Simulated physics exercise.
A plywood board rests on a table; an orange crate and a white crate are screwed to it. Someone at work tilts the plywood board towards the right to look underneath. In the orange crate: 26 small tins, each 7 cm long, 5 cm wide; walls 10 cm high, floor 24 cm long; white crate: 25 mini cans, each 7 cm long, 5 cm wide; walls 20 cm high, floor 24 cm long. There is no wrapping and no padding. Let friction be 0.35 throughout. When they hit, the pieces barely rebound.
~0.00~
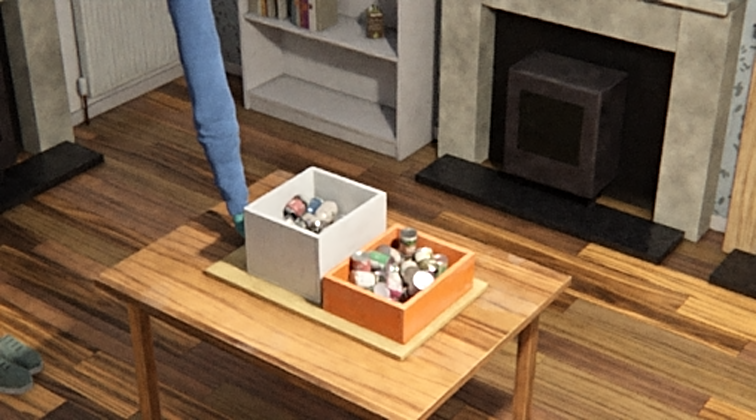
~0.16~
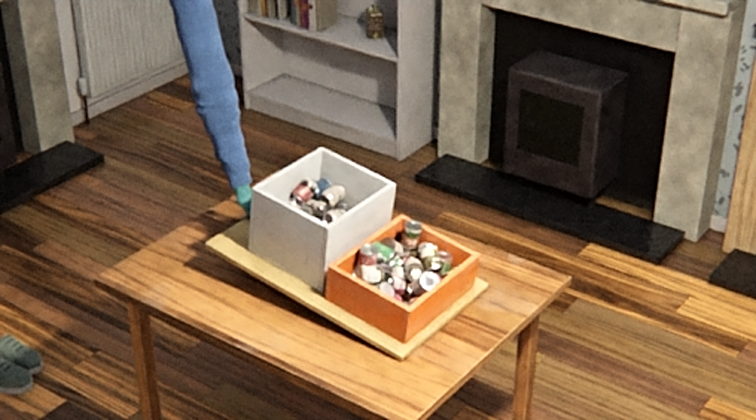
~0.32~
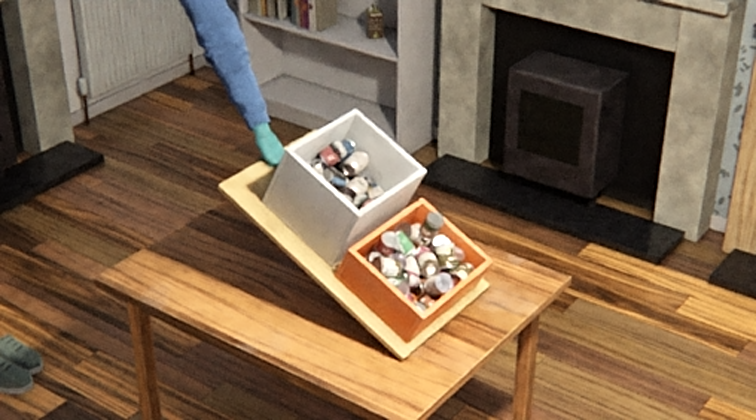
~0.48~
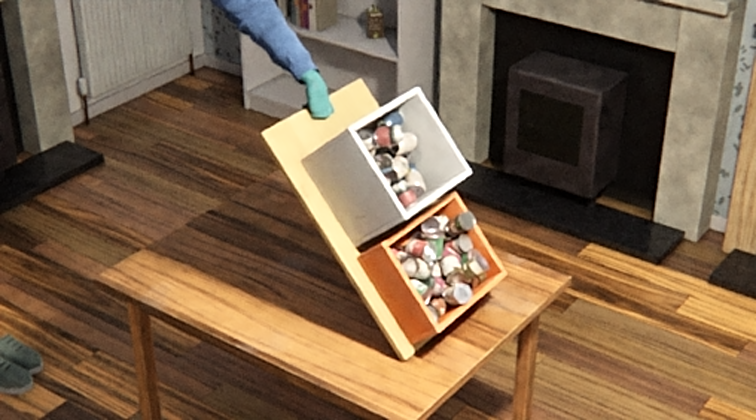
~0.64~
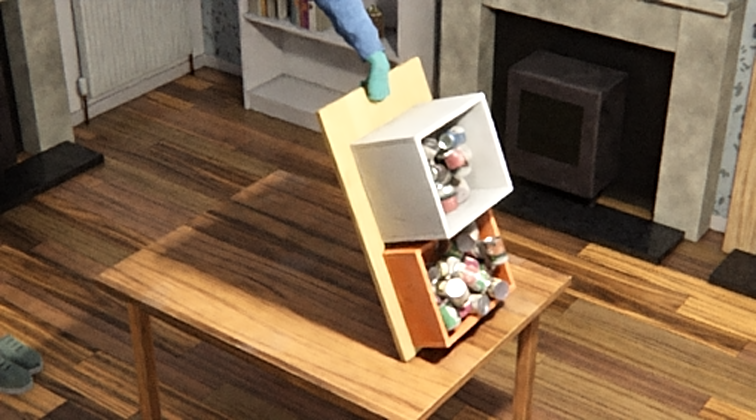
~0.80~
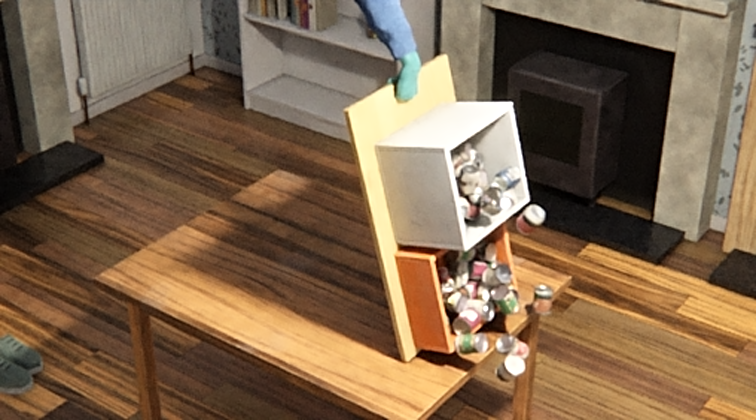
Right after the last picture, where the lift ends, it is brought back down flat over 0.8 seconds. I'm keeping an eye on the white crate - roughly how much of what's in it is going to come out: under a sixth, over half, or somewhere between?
The spill is in the sixth-to-half range.
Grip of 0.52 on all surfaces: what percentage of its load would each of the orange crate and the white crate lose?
In that case the orange crate sheds 40 per cent, while the white crate sheds 40 per cent.
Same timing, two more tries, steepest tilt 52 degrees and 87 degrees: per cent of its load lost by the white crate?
0 % and 70 %.
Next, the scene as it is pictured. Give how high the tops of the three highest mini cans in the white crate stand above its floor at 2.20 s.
Some 10 centimetres up.
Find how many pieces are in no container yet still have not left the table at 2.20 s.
Roughly 1.
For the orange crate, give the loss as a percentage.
For the orange crate, roughly 30 percent.
After 1.02 s, tilt 61°; orange crate 19 in, 7 out and white crate 20 in, 5 out.
After 1.30 s, tilt 24°; orange crate 18 in, 8 out and white crate 16 in, 9 out.
After 1.70 s, tilt 0°; orange crate 18 in, 8 out and white crate 16 in, 9 out.
Final count (at 2.20 s), orange crate 18 in, 8 out and white crate 16 in, 9 out. Asked share, 9 of 25, 36 per cent.
